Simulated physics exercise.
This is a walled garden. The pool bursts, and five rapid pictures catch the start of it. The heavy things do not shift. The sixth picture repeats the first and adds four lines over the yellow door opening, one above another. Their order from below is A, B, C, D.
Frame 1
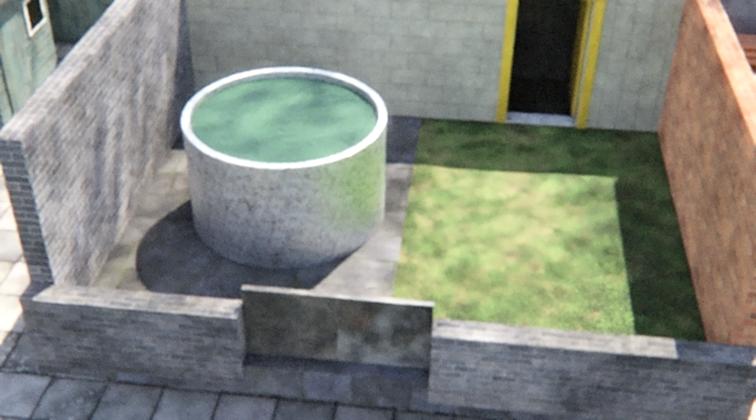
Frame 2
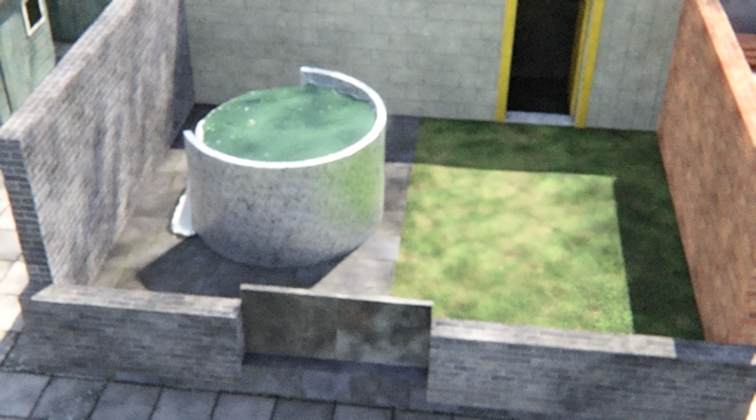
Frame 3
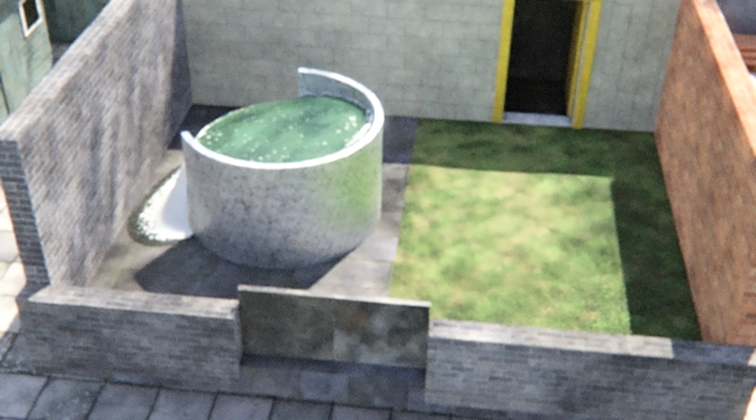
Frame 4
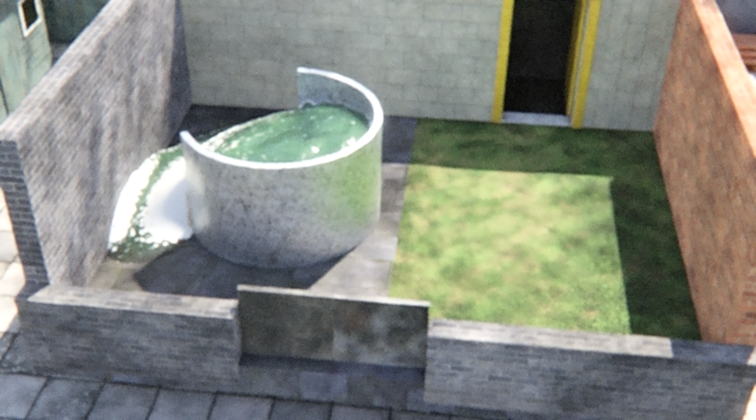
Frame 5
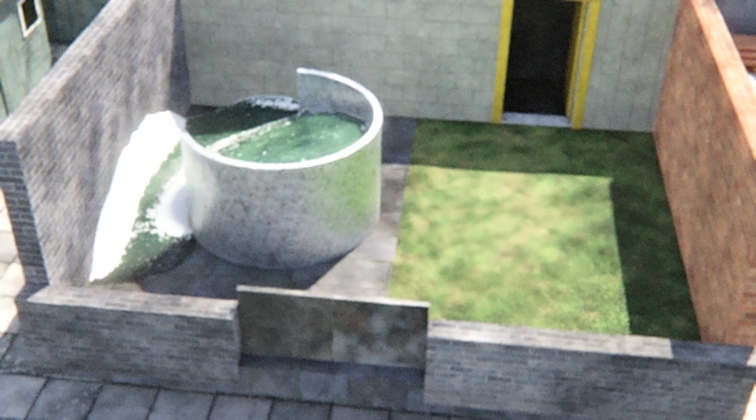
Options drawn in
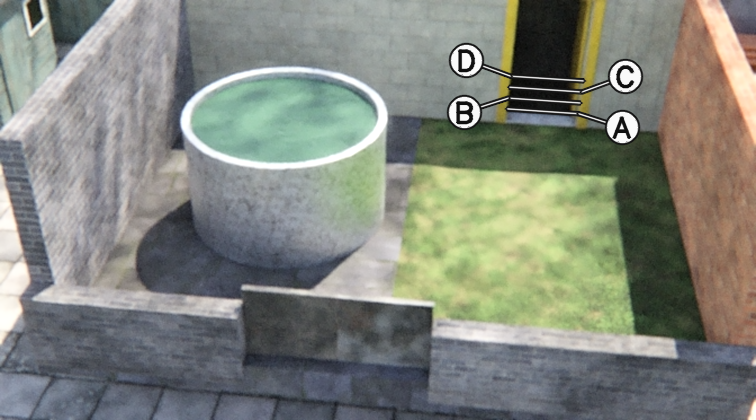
Green water rests in a round concrete pool inside a walled garden, beside a sunlit lawn and a yellow doorway. The pool's back-left side opens, and water pours through the gap onto the paving, spreading in a foaming white sheet that surges against the left brick wall as the pool's level drops.
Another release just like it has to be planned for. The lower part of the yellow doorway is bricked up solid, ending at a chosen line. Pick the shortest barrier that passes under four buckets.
It is A.
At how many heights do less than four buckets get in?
All four.
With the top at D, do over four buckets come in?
No, that is safe.
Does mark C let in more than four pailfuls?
No.
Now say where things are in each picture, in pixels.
In the first frame, water in the pool at rest, its middle at (285, 120); foot of the yellow doorway at (541, 125); shut gate at (338, 305).
In the second frame, front seen at (184, 233), 3 % of the ground wet.
In the third frame, front seen at (138, 230), 7 % of the ground wet.
In the fourth frame, front seen at (130, 255), 13 % of the ground wet.
In the fifth frame, front seen at (112, 277), 19 % of the ground wet.
On the marked copy, A at (542, 111); B at (544, 100); C at (545, 89); D at (547, 78); from the bottom up A, B, C, D.
With A, a splash gets over, under a bucket.
With B, nothing gets over.
With C, nothing gets over.
With D, nothing gets over.
